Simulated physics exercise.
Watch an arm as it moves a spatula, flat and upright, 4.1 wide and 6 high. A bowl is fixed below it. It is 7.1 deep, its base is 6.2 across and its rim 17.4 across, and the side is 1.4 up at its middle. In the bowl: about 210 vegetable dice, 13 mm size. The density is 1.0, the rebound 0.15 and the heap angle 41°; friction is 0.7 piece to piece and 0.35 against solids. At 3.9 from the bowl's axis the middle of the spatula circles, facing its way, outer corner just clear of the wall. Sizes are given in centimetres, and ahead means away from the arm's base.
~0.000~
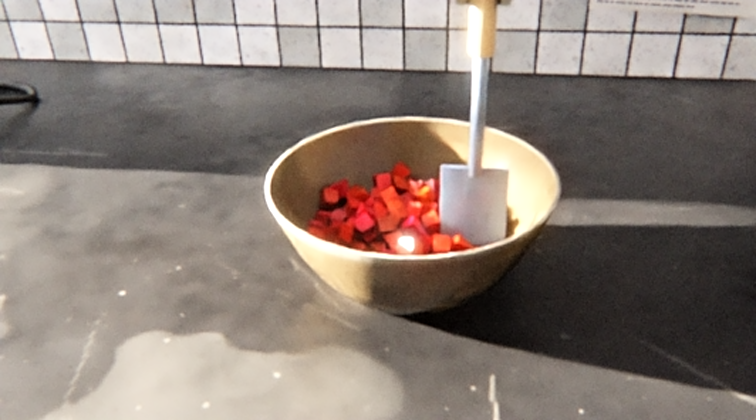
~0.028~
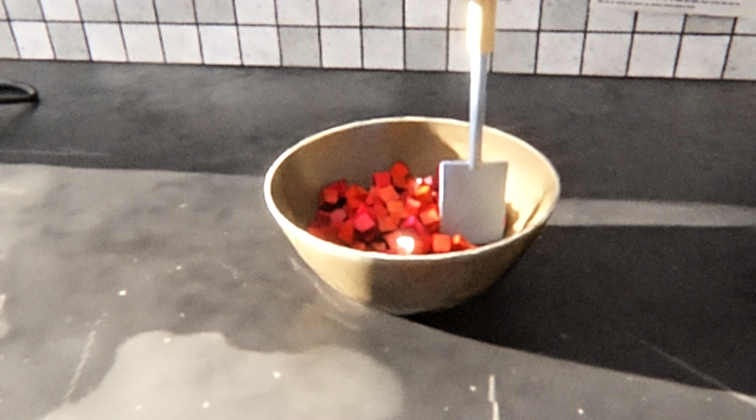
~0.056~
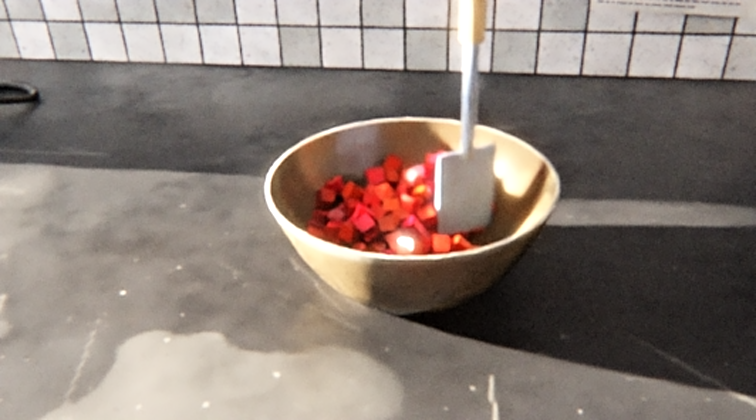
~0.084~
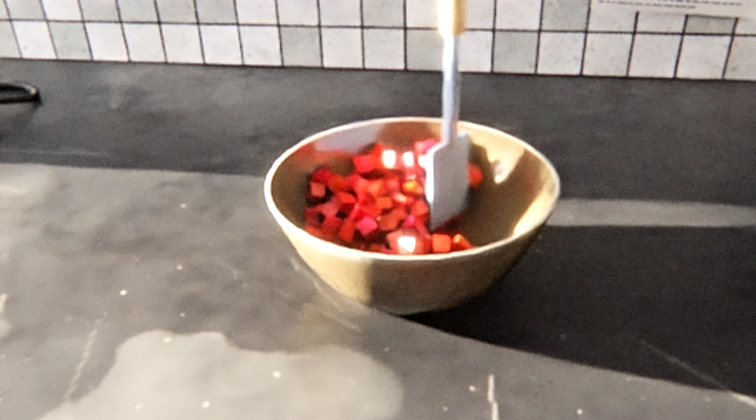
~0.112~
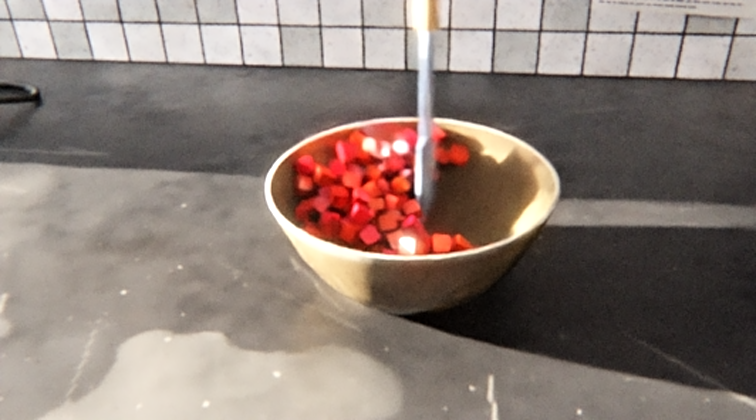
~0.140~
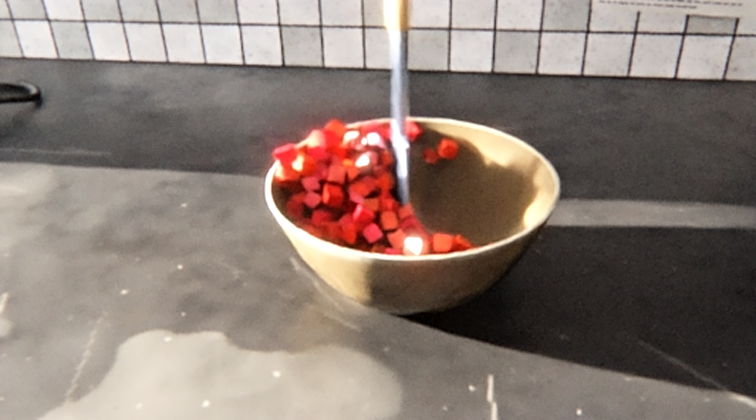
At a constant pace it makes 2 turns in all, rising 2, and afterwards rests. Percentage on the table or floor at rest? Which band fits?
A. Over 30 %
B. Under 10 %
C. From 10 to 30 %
Over 30 % (A).
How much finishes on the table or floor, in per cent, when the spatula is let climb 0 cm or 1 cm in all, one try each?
It comes to about 45 per cent and about 45 per cent.
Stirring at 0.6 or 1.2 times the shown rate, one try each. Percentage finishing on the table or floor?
It would be some 15 and 45 percent respectively.
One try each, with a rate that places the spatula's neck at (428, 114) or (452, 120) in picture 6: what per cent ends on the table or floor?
About 25 per cent, then about 10 per cent.
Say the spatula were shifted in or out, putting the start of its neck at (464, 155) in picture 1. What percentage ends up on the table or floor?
25 %.
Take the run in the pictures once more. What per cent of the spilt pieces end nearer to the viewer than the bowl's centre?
60 per cent, roughly.
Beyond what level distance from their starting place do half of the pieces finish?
Around 8 centimetres.
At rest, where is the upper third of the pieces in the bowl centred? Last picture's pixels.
I'd put it at about (433, 235).
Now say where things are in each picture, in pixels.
The first picture shows the spatula neck at (477, 145), 0° round; upper third of the load around (395, 223), from x 315 to 495, top at y 170; 209 in the bowl.
The second picture shows the spatula neck at (476, 140), 9° round; upper third of the load around (398, 217), from x 315 to 495, top at y 170.
The third picture shows the spatula neck at (468, 128), 32° round; upper third of the load around (398, 210), from x 315 to 495, top at y 165.
The fourth picture shows the spatula neck at (451, 119), 58° round; upper third of the load around (392, 191), from x 310 to 495, top at y 145.
The fifth picture shows the spatula neck at (427, 113), 83° round; upper third of the load around (371, 179), from x 305 to 495, top at y 135.
The sixth picture shows the spatula neck at (400, 112), 108° round; upper third of the load around (347, 176), from x 285 to 495, top at y 130; 209 in the bowl.
After 0.40 s, 346° round, highest piece 10 above the table; 151 in the bowl, 30 on the table or floor, 28 in flight or on the tool.
After 0.67 s, 223° round, highest piece 8 above the table; 134 in the bowl, 75 on the table or floor.
After 1.00 s, 0° round, highest piece 6 above the table; 128 in the bowl, 81 on the table or floor.
After 1.70 s, 0° round, highest piece 6 above the table; 128 in the bowl, 81 on the table or floor.
In the end, 128 in the bowl, 81 on the table or floor. That is 39 % on the table or floor.
